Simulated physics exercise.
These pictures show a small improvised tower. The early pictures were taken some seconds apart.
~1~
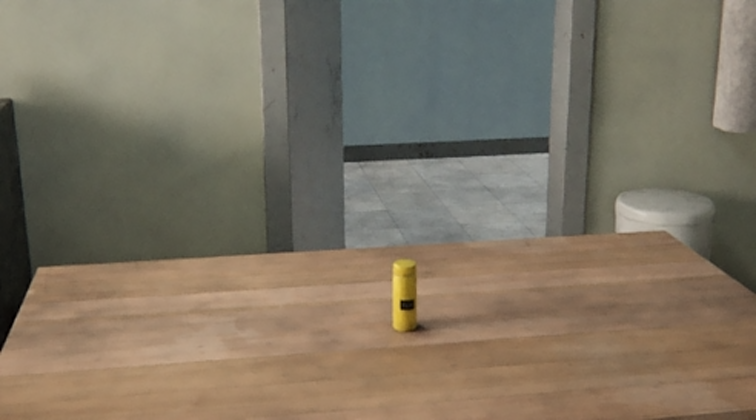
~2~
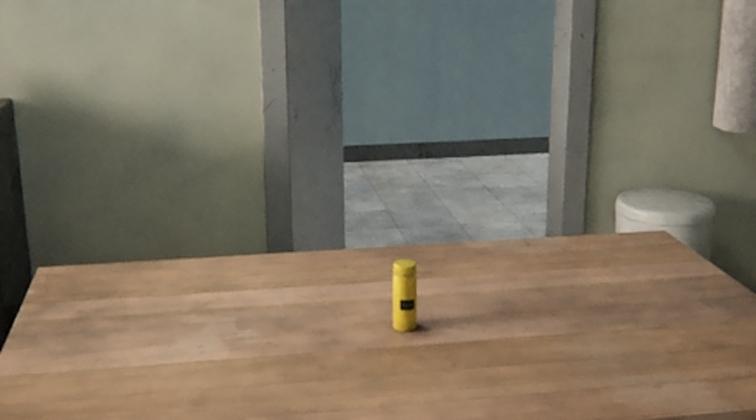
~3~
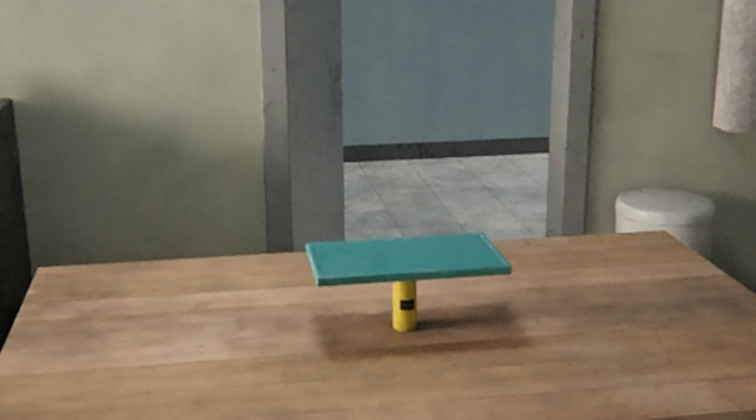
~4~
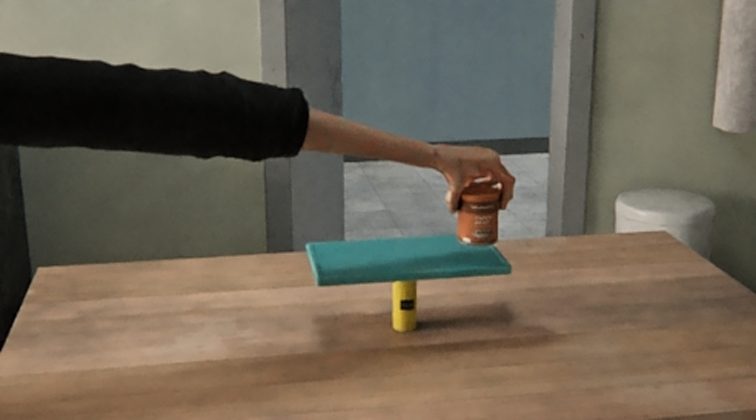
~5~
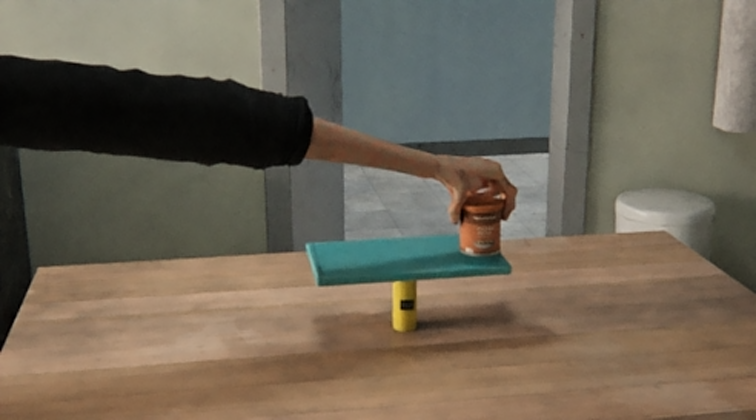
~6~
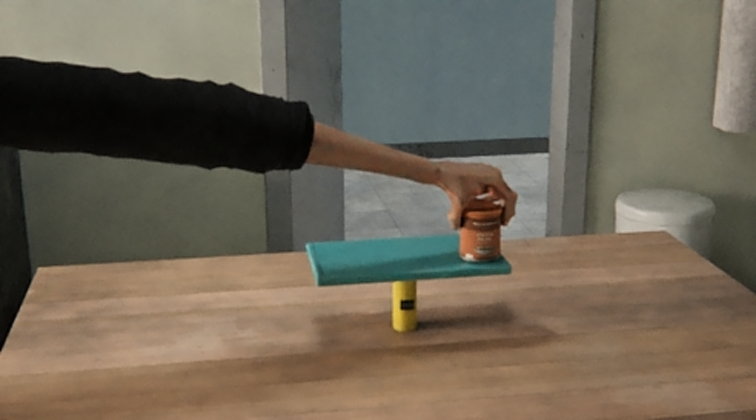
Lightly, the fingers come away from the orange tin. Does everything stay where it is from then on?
The stack is left disturbed.
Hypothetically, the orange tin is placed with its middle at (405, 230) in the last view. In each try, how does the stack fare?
Then it holds.
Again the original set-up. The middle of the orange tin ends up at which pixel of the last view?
At about (562, 320).
Then, 0.30 s on from there, orange tin now fallen; turquoise lid turned 40° from how it was put.
Then, 0.50 s on from there, turquoise lid turned 44° from how it was put; yellow shaker turned 14° from how it was put.
Then, 0.60 s on from there, turquoise lid now fallen; yellow shaker turned 68° from how it was put.
Then, 0.90 s on from there, yellow shaker now fallen.
In the end, fallen, yellow shaker, turquoise lid and orange tin. At the end, from the last picture's camera, orange tin near (562, 320). The stack comes apart.
